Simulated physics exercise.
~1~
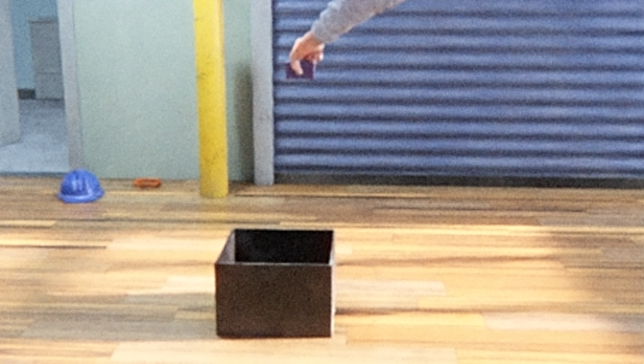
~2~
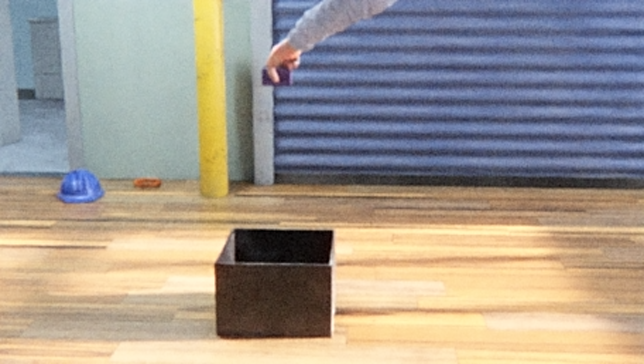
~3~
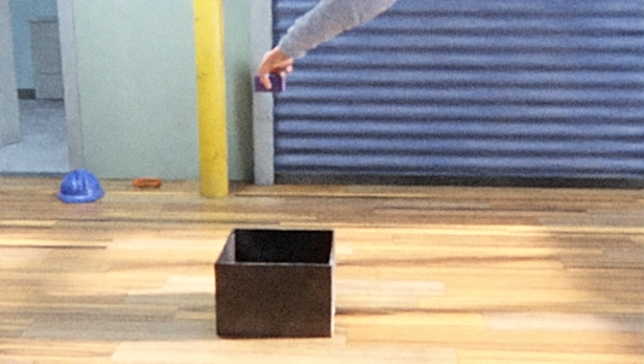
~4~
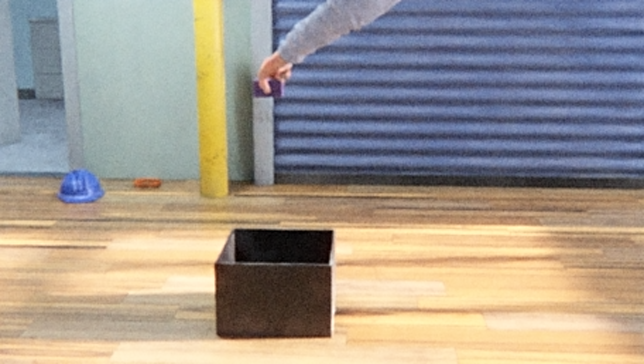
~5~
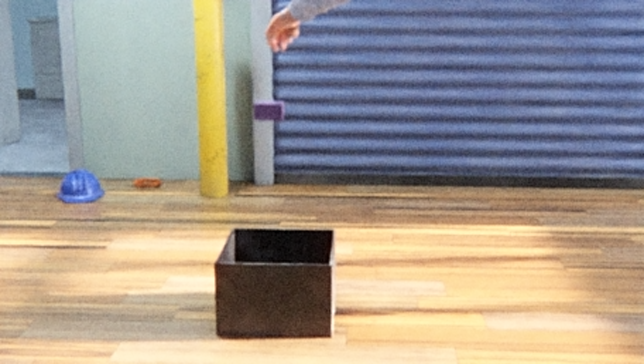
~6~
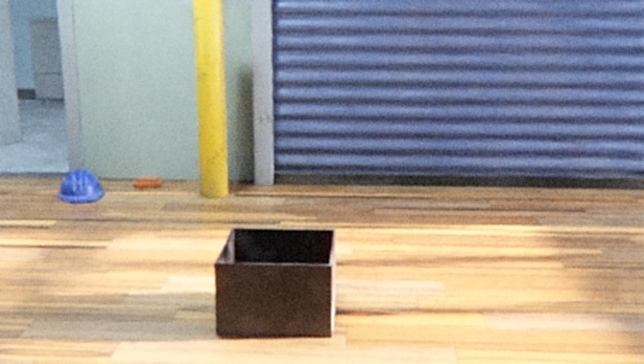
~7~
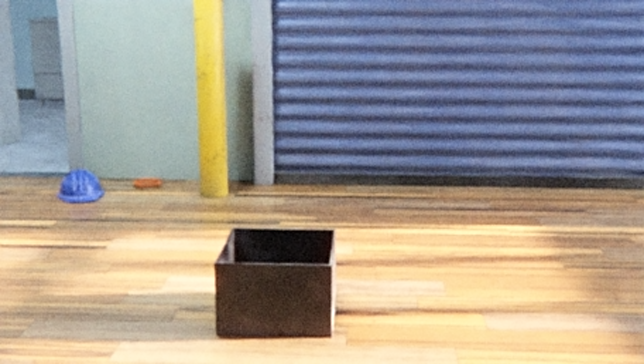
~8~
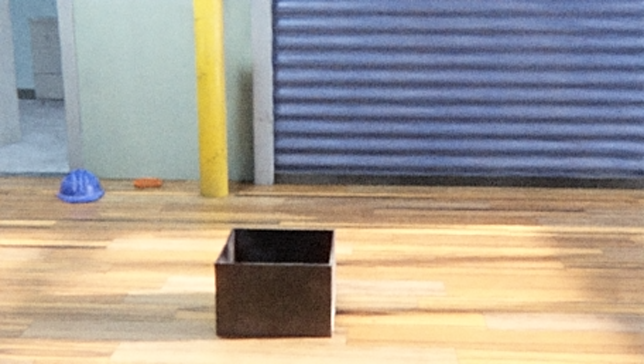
A hand and sleeved forearm reach in from the top, holding a small purple block in front of a blue roller shutter, seen from a still, slightly raised view across a wooden floor. An open black crate sits below, with a yellow post behind it and a blue hard hat and a small orange item on the floor to the left. The hand moves left, then lowers the block slightly above the crate. The fingers release it and draw back upward as the block falls. The block drops into the crate and rests out of sight, while the crate stays put.
